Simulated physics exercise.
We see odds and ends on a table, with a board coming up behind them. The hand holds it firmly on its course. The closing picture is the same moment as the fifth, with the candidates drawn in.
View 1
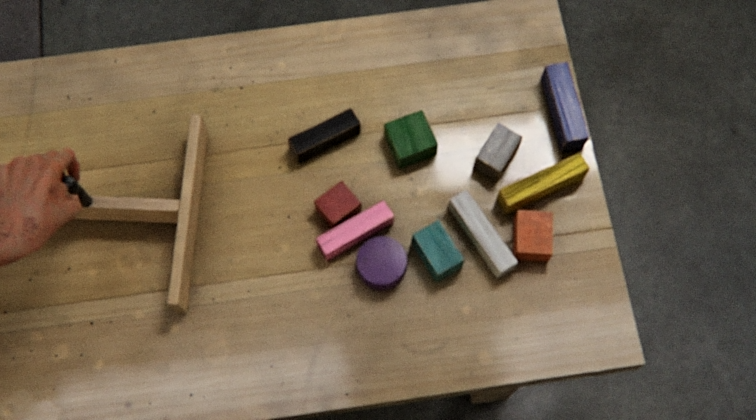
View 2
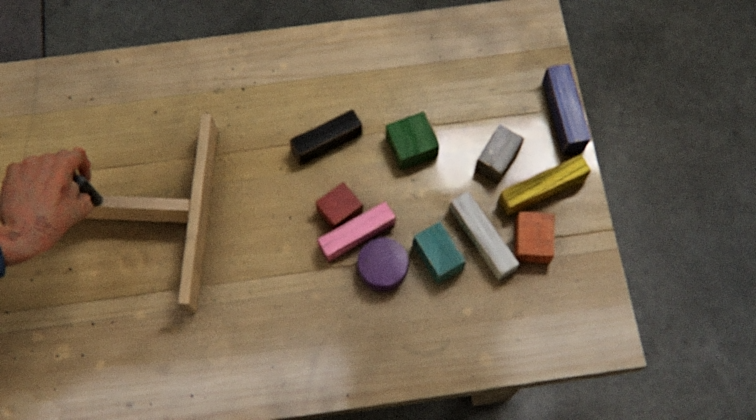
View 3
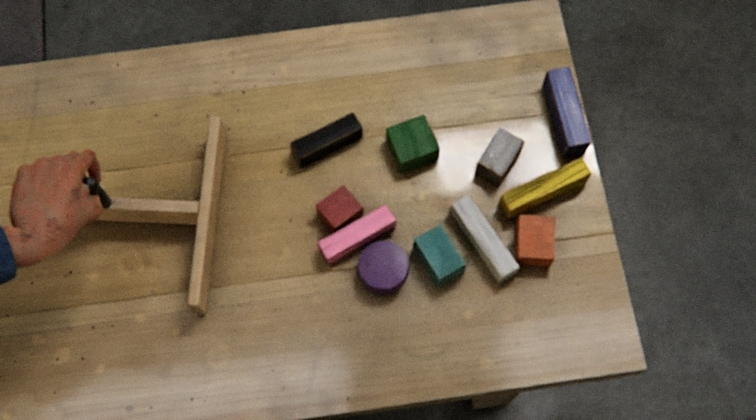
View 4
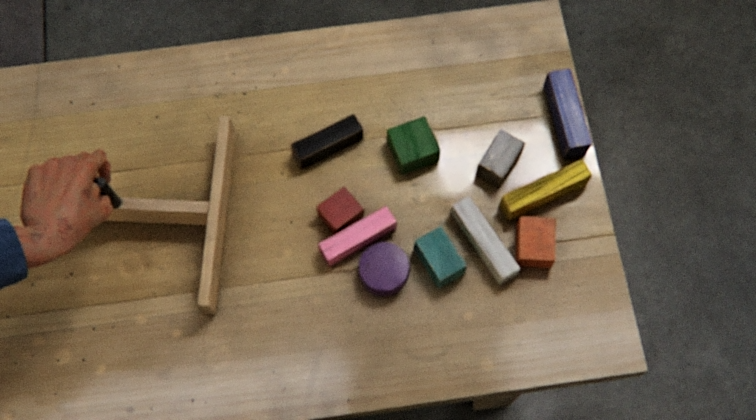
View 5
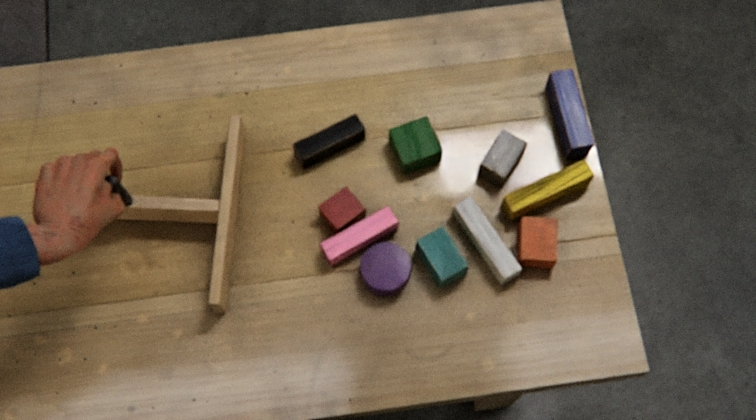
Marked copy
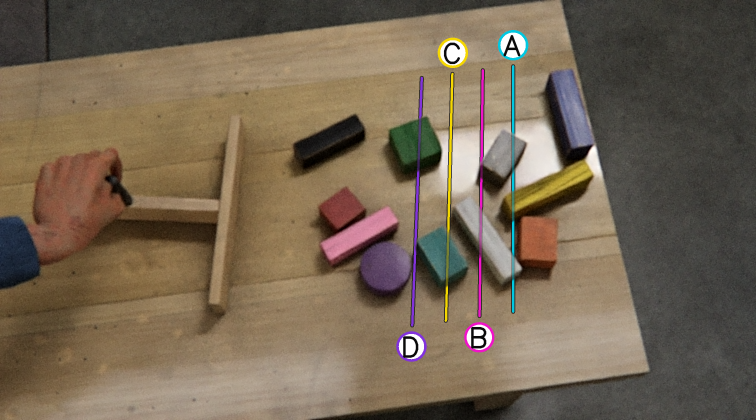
A hand in a blue sleeve grips a T-shaped wooden board at the left of a pale wooden table, seen from above against a dark grey floor. To the right lie a black stick, green, grey, red, turquoise and orange blocks, pink, yellow and whitish sticks, a purple disc and a blue bar. The hand slides the board slowly rightward, touching none of them.
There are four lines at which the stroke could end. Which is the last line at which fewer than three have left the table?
It should halt at A.
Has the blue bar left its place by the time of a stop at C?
No.
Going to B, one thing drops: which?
The yellow stick.
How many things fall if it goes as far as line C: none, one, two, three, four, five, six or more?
In all, none.
On the marked copy, A at (513, 183); B at (481, 187); C at (449, 191); D at (417, 195).
With A. Early on, board (329, 192); black stick (376, 131); pink stick (372, 234).
Further on, board (433, 179); yellow stick (575, 185); orange block (553, 241).
At the end, board (513, 168); yellow stick over the edge; blue bar (580, 110); one fallen.
As for the rest, B is within the limit but short; C is within the limit but short; D is within the limit but short.
